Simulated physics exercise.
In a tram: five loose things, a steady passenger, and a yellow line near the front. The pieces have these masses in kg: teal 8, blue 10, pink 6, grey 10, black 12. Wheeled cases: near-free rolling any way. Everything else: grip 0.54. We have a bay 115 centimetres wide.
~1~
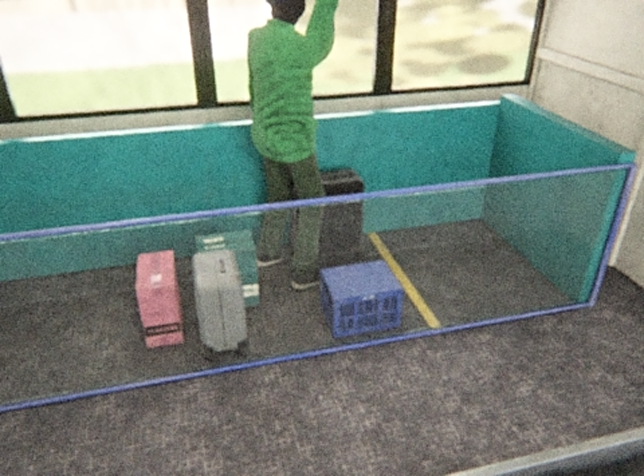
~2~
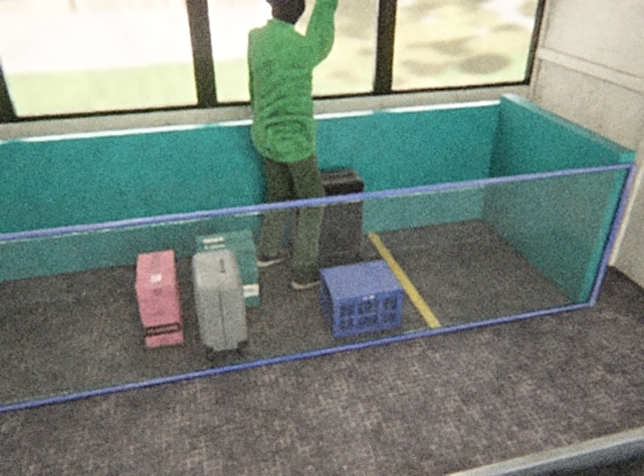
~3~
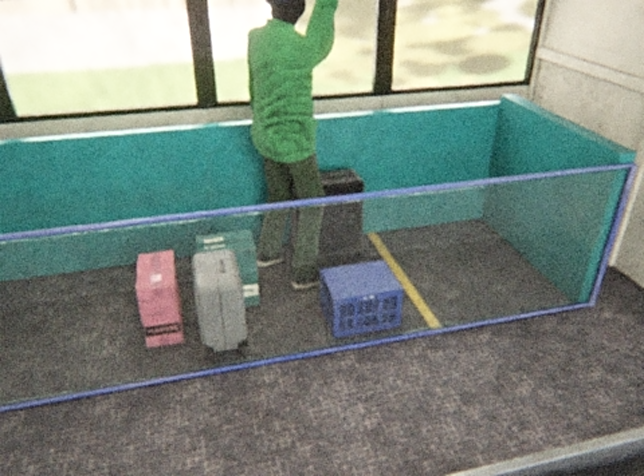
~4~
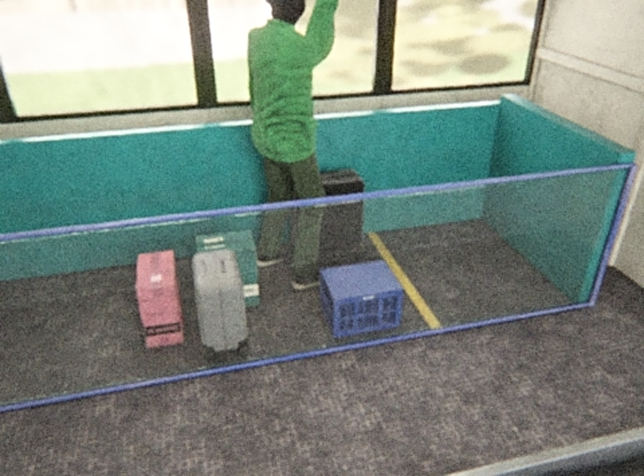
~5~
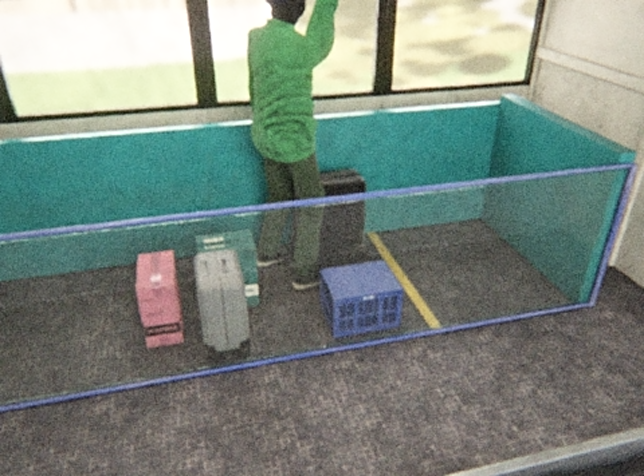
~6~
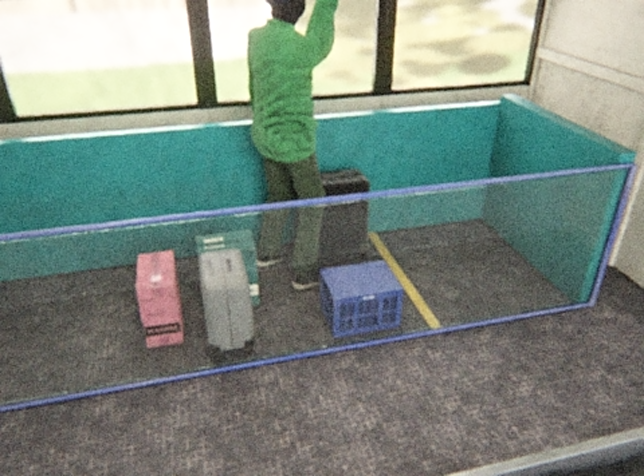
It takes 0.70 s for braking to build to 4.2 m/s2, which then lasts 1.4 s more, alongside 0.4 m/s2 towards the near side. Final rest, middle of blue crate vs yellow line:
Past.
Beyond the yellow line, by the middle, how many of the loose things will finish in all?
Total tallied: 3.
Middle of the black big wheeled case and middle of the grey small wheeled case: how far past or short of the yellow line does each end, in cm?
The black big wheeled case ends 70 cm past it, and the grey small wheeled case ends 40 cm past it.
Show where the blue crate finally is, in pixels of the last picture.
I'd put it somewhere close to (535, 278).
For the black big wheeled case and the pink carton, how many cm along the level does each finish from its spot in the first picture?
Moved: Black big wheeled case 110, pink carton 0.
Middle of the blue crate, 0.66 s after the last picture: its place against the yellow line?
It sits around 20 cm short of the mark.
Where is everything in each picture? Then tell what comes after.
The first frame shows blue crate (360, 298), black big wheeled case (326, 218), pink carton (160, 298).
The second frame shows blue crate (360, 298), black big wheeled case (326, 218), pink carton (160, 298).
The third frame shows blue crate (360, 298), black big wheeled case (326, 218), pink carton (160, 298).
The fourth frame shows blue crate (360, 298), black big wheeled case (327, 218), pink carton (160, 298).
The fifth frame shows blue crate (360, 298), black big wheeled case (328, 217), pink carton (160, 298).
The sixth frame shows blue crate (360, 298), black big wheeled case (331, 217), pink carton (160, 298).
Then, 0.26 s after the last picture the blue crate is 39 cm short of the yellow line, tilted 0°, near (360, 298) in the last picture's view; the black big wheeled case 20 cm short of the yellow line, tilted 0°.
Then, 0.66 s after the last picture the blue crate is 20 cm short of the yellow line, tilted 0°, near (391, 293) in the last picture's view; the black big wheeled case 51 cm past the yellow line, tilted 0°.
Then, 1.16 s after the last picture the blue crate is 45 cm past the yellow line, tilted 0°, near (496, 281) in the last picture's view; the black big wheeled case 67 cm past the yellow line, tilted 0°.
In the final state, teal pack stops short of the yellow line; blue crate crosses the yellow line; pink carton stops short of the yellow line; grey small wheeled case crosses the yellow line; black big wheeled case crosses the yellow line.
